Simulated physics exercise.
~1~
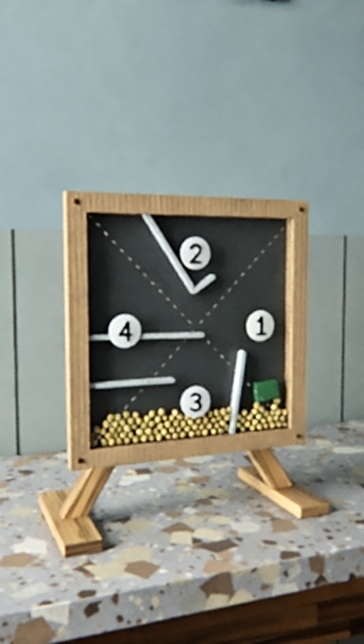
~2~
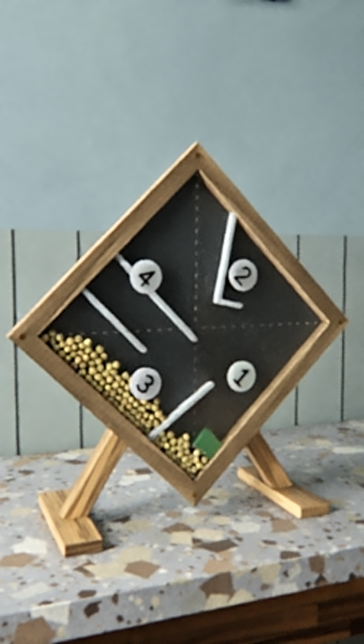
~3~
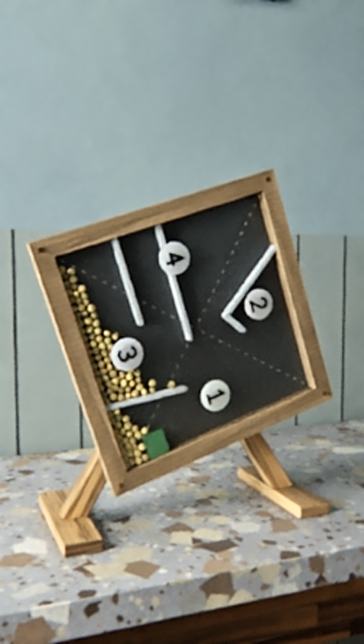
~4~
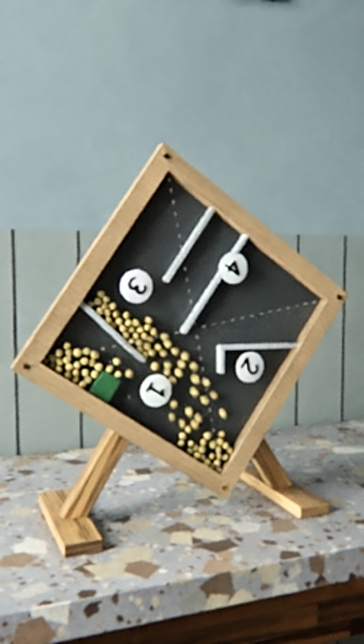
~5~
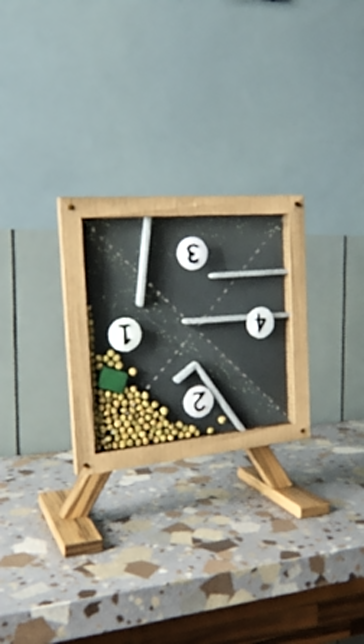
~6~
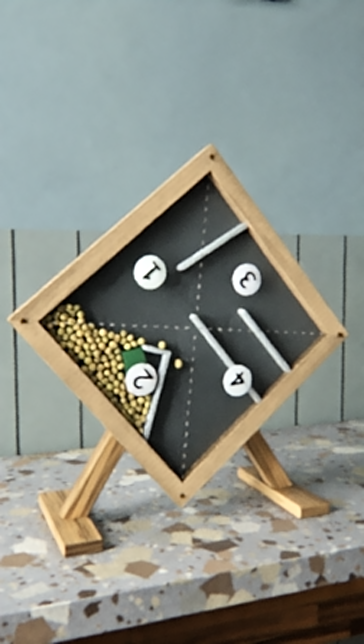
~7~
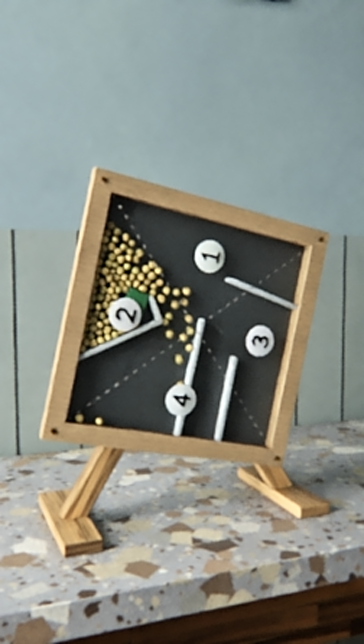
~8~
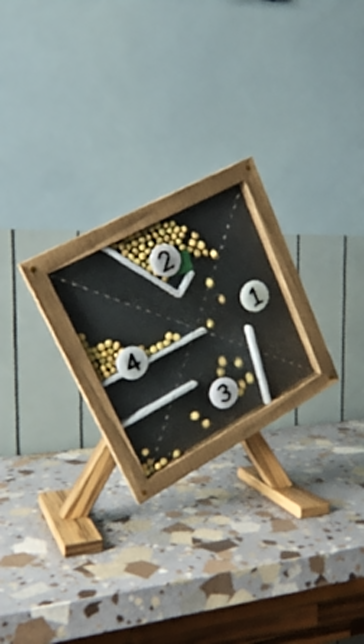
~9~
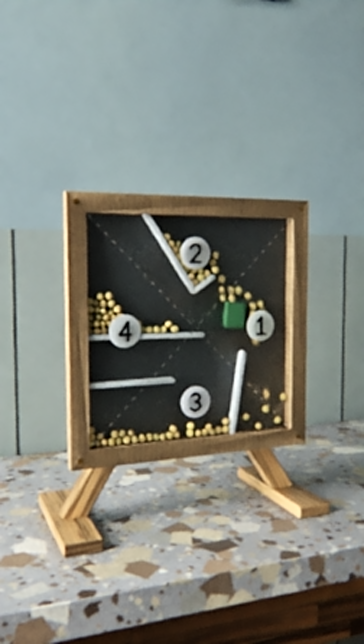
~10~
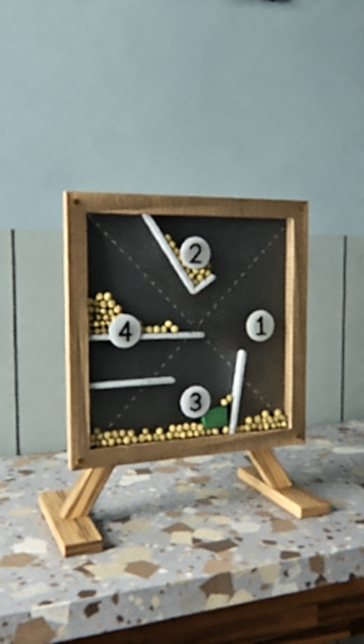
A square wooden-framed case with a black face, white ledges, four numbered discs, pale yellow beans and a green block stands on a speckled counter before a blue-grey wall, seen from the front by a still camera. It turns clockwise, and the beans and block slide to the lower left. Still turning, it tips them over a ledge towards disc two, then carries them up on the left. As it comes upright, beans spill onto the ledges and floor, and the block drops. Finally the case rests upright, the block at the bottom beside the short ledge, with beans along the floor and on two upper ledges.
